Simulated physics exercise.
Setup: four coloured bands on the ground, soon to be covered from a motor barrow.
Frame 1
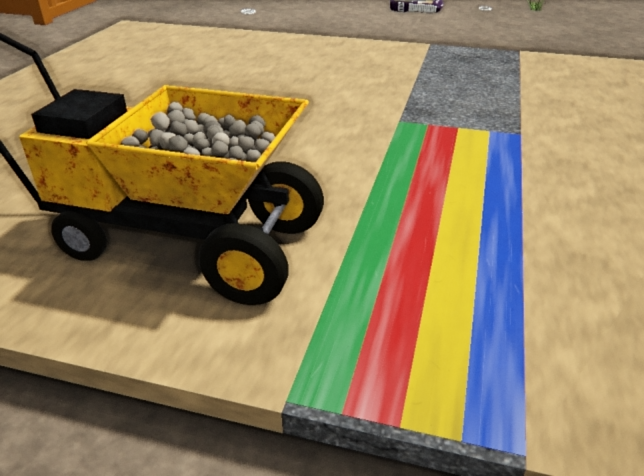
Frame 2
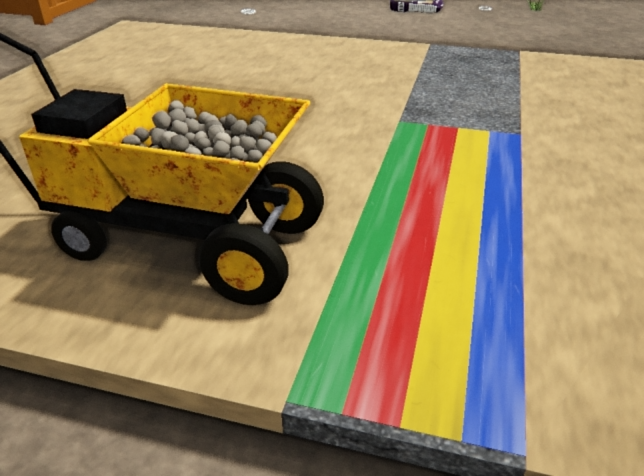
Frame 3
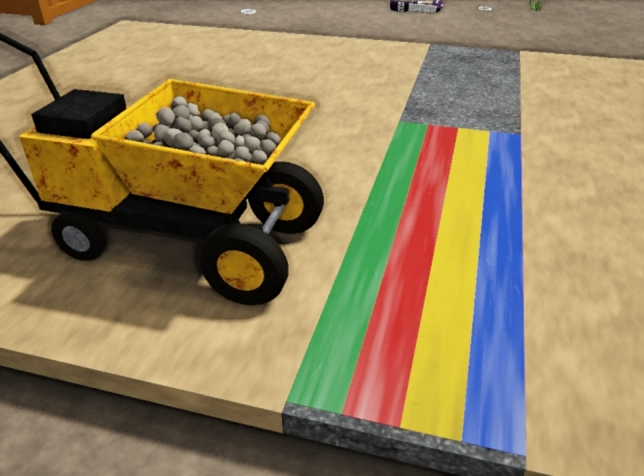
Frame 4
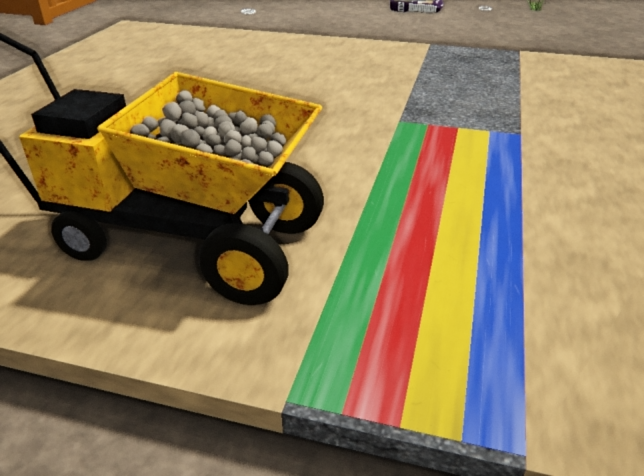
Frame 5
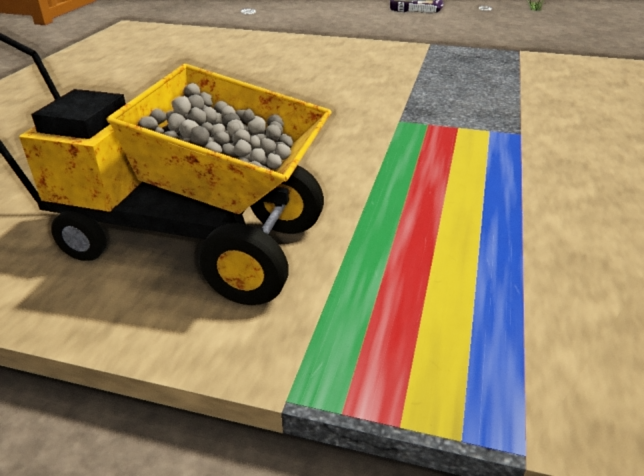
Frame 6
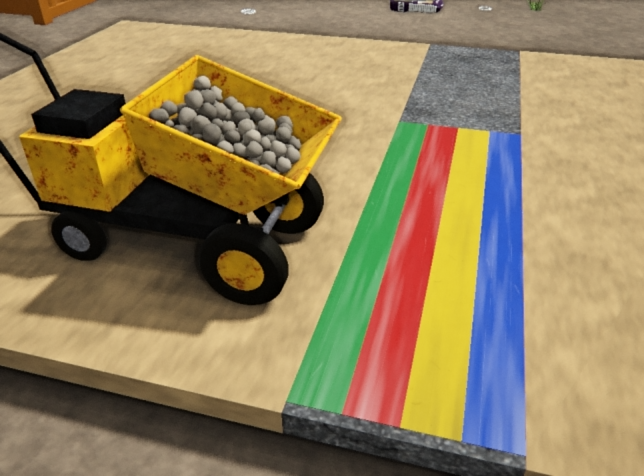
On a flat, sandy-coloured slab, seen from above at an angle by a still camera, green, red, yellow and blue bands lie side by side between grey speckled ends. To their left stands a yellow, rust-marked motor barrow with black wheels, its skip loaded with rounded grey stones. The skip starts level, then its rear rises steadily, tilting it toward the bands, while the wheels stay put.
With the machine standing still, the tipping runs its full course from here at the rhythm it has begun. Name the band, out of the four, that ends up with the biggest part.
The red band.
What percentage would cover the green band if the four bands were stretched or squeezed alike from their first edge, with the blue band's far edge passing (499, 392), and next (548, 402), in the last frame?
I'd estimate some 10 per cent, and then some 20 per cent.
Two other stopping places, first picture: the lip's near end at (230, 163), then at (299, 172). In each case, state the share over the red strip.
That works out to 40 per cent for the first position and 20 per cent for the second.
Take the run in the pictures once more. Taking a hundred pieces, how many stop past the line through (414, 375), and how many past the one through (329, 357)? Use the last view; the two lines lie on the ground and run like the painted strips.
In order, some 40 % then some 100 %.
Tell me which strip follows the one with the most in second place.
It's the strip in yellow.
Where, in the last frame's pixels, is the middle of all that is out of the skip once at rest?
The centre comes to rest near (419, 283).
Shortly afterwards, skip tipped steeply; the whole lot in the skip.
Next, skip tipped steeply; all but a few in the skip; only a few over the green strip; a little over the red strip; only a few over the yellow strip; only a few falling.
Some moments later, skip tipped right over; near a third in the skip; only a few over the green strip; near a third over the red strip; near a quarter over the yellow strip; a little over the blue strip; only a few off the paint.
In the end, skip tipped right over; a little over the green strip; near half over the red strip; near a quarter over the yellow strip; a little over the blue strip; a little off the paint.
